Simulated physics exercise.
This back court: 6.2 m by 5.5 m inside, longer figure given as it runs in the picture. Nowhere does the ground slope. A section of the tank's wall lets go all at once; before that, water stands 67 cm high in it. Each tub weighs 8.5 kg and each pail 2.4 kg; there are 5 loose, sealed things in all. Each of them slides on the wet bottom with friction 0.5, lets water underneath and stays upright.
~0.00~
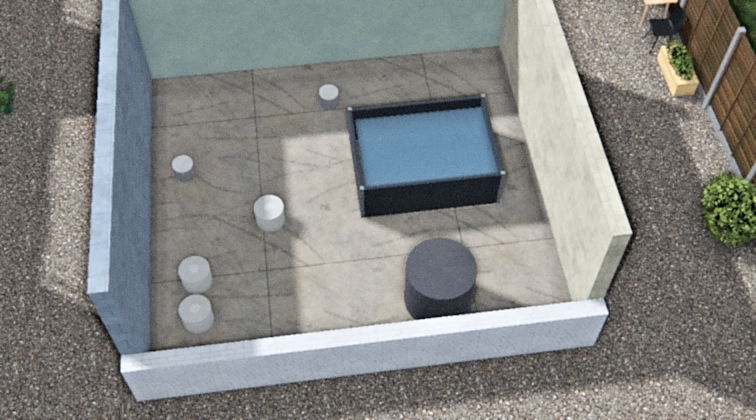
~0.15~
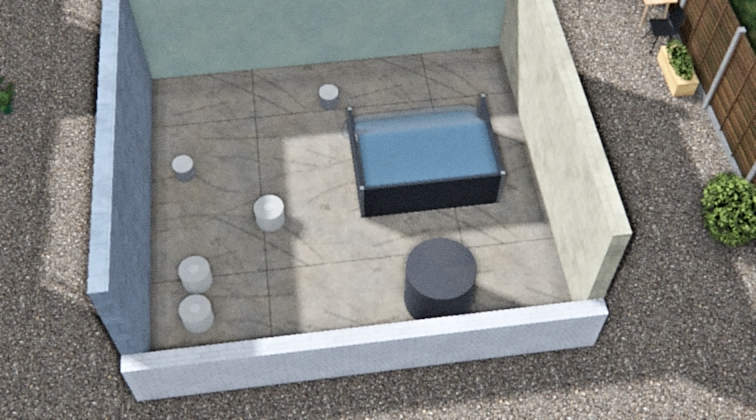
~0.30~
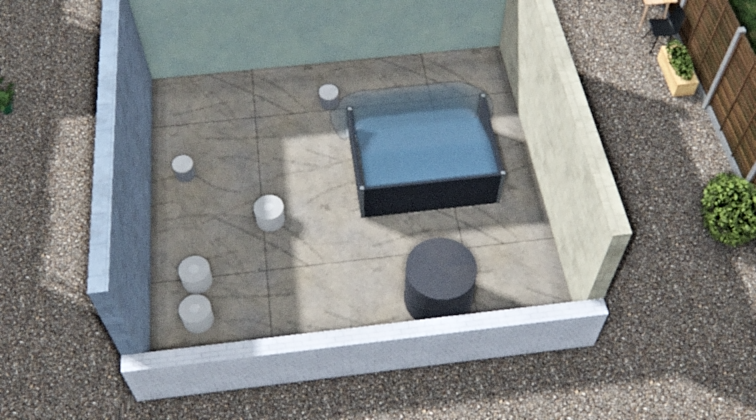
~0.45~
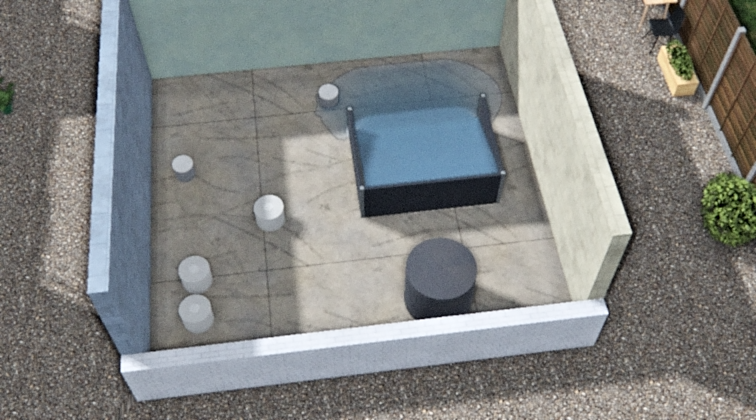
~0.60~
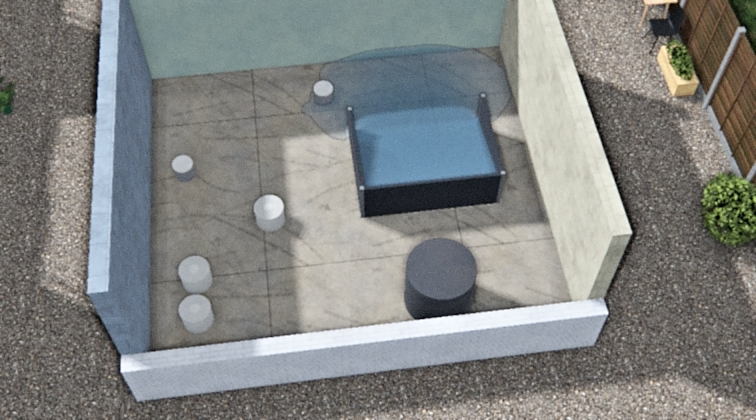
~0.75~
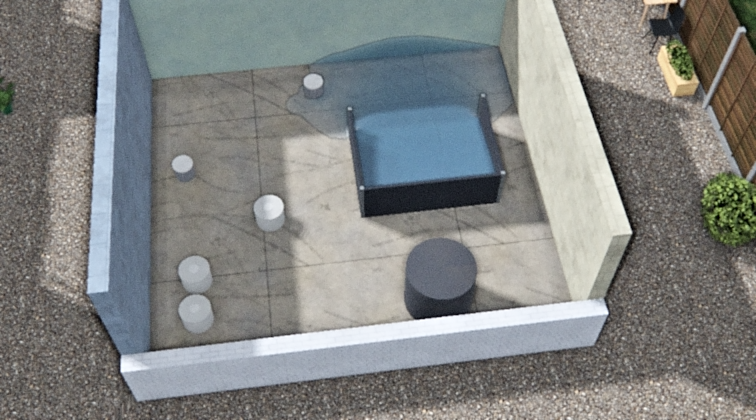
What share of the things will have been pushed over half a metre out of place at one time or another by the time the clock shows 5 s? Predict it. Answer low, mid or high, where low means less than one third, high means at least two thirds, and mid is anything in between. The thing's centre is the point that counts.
Mid.
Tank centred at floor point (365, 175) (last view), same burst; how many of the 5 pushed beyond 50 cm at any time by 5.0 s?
In that case 4 of them.
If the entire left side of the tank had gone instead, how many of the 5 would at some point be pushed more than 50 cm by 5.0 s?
In that case the number is 5.
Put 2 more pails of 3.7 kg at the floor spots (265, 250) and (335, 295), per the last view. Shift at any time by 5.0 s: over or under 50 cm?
Result, in sequence: Not exceeded / not exceeded.
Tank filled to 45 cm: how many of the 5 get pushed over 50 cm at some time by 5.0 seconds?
Result: 2.
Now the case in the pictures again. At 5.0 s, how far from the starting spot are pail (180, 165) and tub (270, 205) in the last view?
Shifts in order: 300 cm; 0 cm.
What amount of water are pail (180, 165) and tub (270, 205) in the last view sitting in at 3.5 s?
About 8 and 1 cm.
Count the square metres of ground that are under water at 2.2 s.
Flooded: Near 14 m2.
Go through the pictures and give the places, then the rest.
A pail at (329, 92) rests on the ground; a tub at (195, 309) rests on the ground; water covers 3.1 m2; 0 of 5 have shifted, in the first picture.
A pail at (329, 92), on the bottom; a tub at (195, 309), on the bottom; water covers 4.3 m2; 0 of 5 have shifted, in the second picture.
A pail at (329, 92), on the bottom; a tub at (195, 309), on the bottom; water covers 5.7 m2; 0 of 5 have shifted, in the third picture.
A pail at (328, 91) rests on the ground; a tub at (195, 309) rests on the ground; 7.5 m2 under water; 0 of 5 have shifted, in the fourth picture.
A pail at (323, 88) rests on the ground, 12 cm from its start; a tub at (195, 309), on the bottom; water covers 8.7 m2; 1 of 5 have shifted, in the fifth picture.
A pail at (313, 81) rests on the ground, 35 cm from its start; a tub at (195, 309), on the bottom; 9.2 m2 under water; 1 of 5 have shifted, in the sixth picture.
After 1.1 s 1 of 5 are over 50 cm from their spots; 0 afloat.
After 2.2 s 1 of 5 are over 50 cm from their spots; 1 afloat.
After 3.5 s 2 of 5 are over 50 cm from their spots; 2 afloat.
After 5.0 s 3 of 5 are over 50 cm from their spots, and 3 have been at some point; 2 afloat.
